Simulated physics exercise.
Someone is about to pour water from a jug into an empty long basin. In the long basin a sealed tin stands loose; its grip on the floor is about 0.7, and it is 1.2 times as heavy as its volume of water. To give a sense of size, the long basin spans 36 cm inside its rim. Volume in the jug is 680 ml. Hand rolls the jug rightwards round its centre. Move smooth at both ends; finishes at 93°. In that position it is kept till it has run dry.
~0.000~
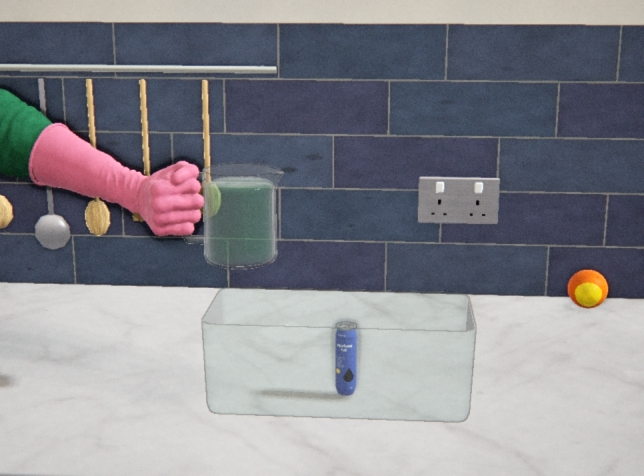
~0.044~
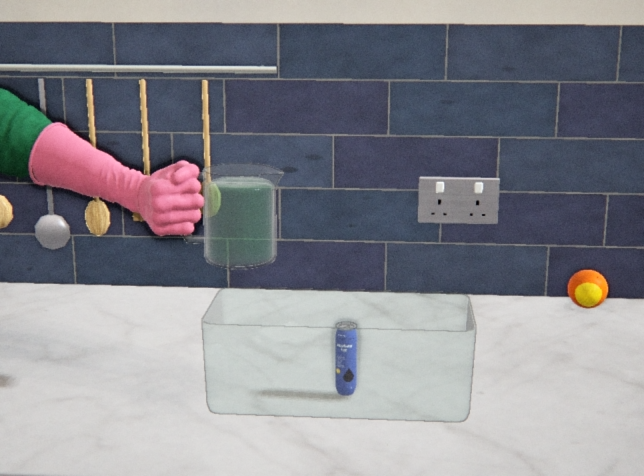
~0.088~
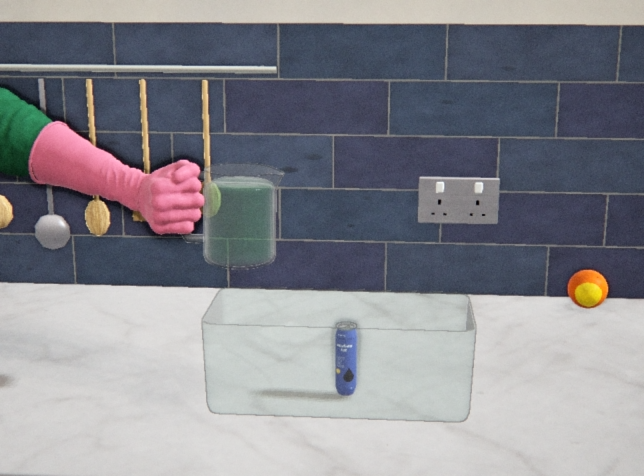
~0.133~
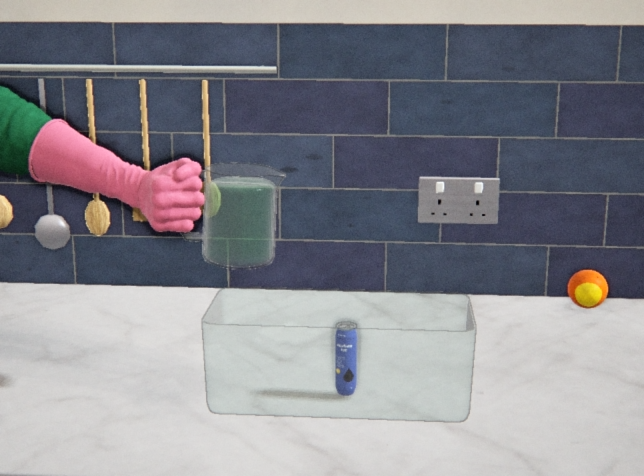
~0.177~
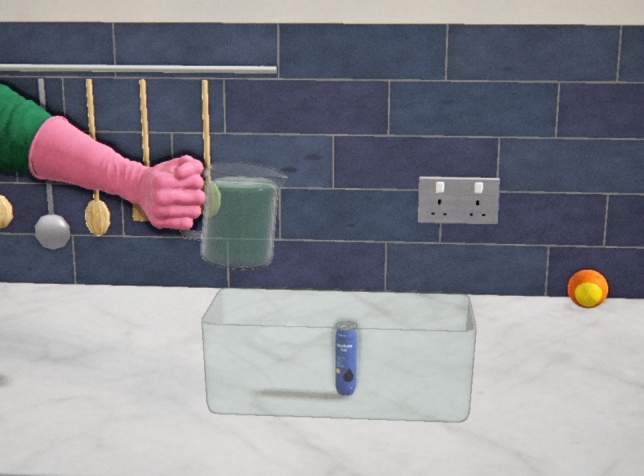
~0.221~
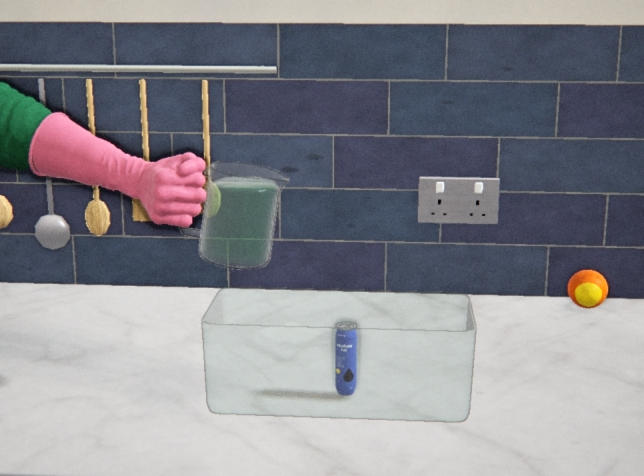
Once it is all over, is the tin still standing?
No: Looks like it can't take it.
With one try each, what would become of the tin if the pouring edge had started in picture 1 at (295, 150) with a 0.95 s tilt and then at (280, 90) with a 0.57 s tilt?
First it stays on its base; then it stays on its base.
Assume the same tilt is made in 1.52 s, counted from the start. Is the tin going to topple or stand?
After the tilt, the tin has tipped over.
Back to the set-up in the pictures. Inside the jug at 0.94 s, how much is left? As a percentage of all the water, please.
Close to 52 percent of the whole amount.
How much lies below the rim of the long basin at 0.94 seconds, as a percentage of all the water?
Roughly 30 per cent.
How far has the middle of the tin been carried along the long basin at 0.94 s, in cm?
Near 0 cm of travel.
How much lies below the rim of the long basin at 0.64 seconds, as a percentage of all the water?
Roughly 1 percent of it.
Then, 0.64 s in, the tilt is 57° and 90 per cent is still to pour; the tin stands where it began.
Then, 0.94 s in, the tilt is 88° and 51 per cent is still to pour; the tin stands where it began.
Then, 1.26 s in, the tilt is 93° and 16 per cent is still to pour; the tin stands where it began.
Then, 1.61 s in, the tilt is 93° and 5 per cent is still to pour; the tin leans 22°.
Finally, the tin lies on its side.
